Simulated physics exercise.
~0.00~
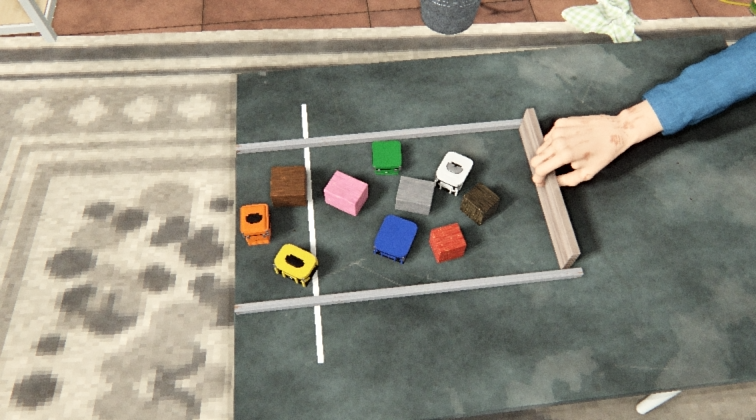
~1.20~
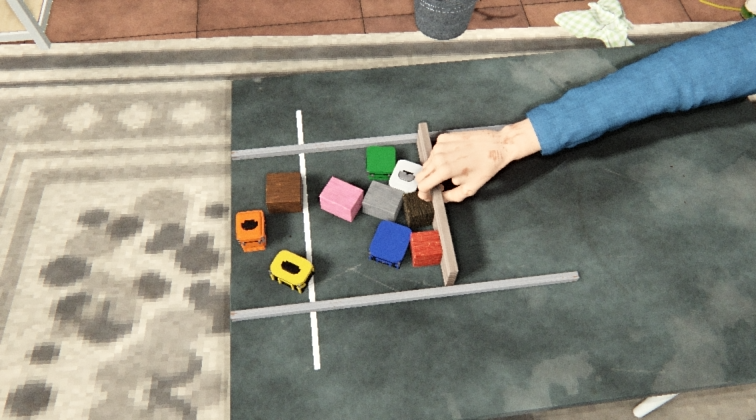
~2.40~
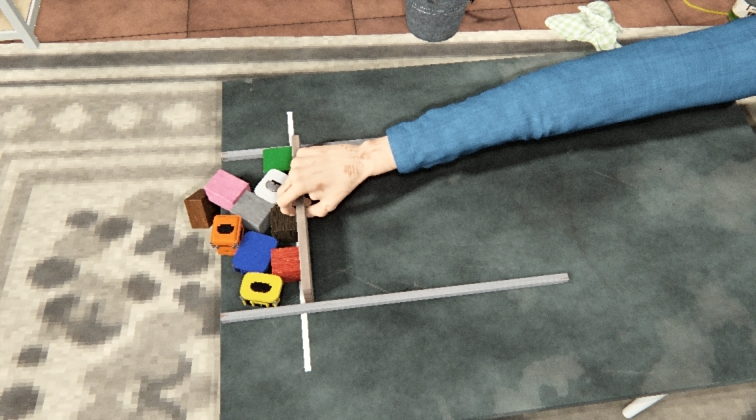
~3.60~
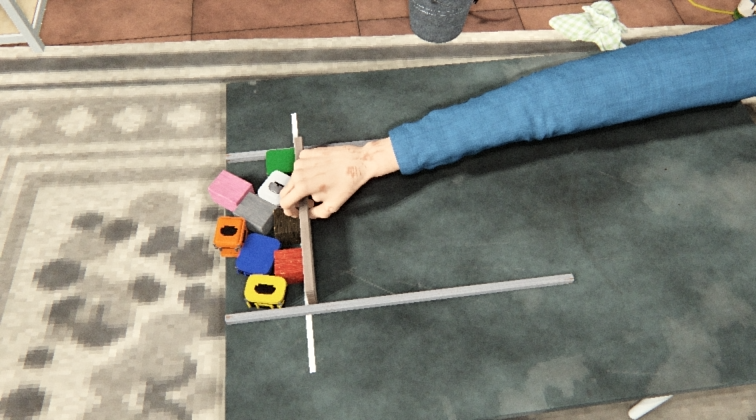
On a dark green tabletop beside a patterned rug, small coloured blocks and cases lie scattered between two grey rails, with a white strip of tape crossing them. A hand in a blue sleeve holds an upright wooden board at the right and pushes it left. The board gathers the white case and the black, grey, red and blue blocks, driving them toward the rest. As it reaches the tape, everything is crowded at the table's left edge, and the brown block tips out over it. Finally the board rests at the tape, the brown block gone from the table and the others bunched at the edge.
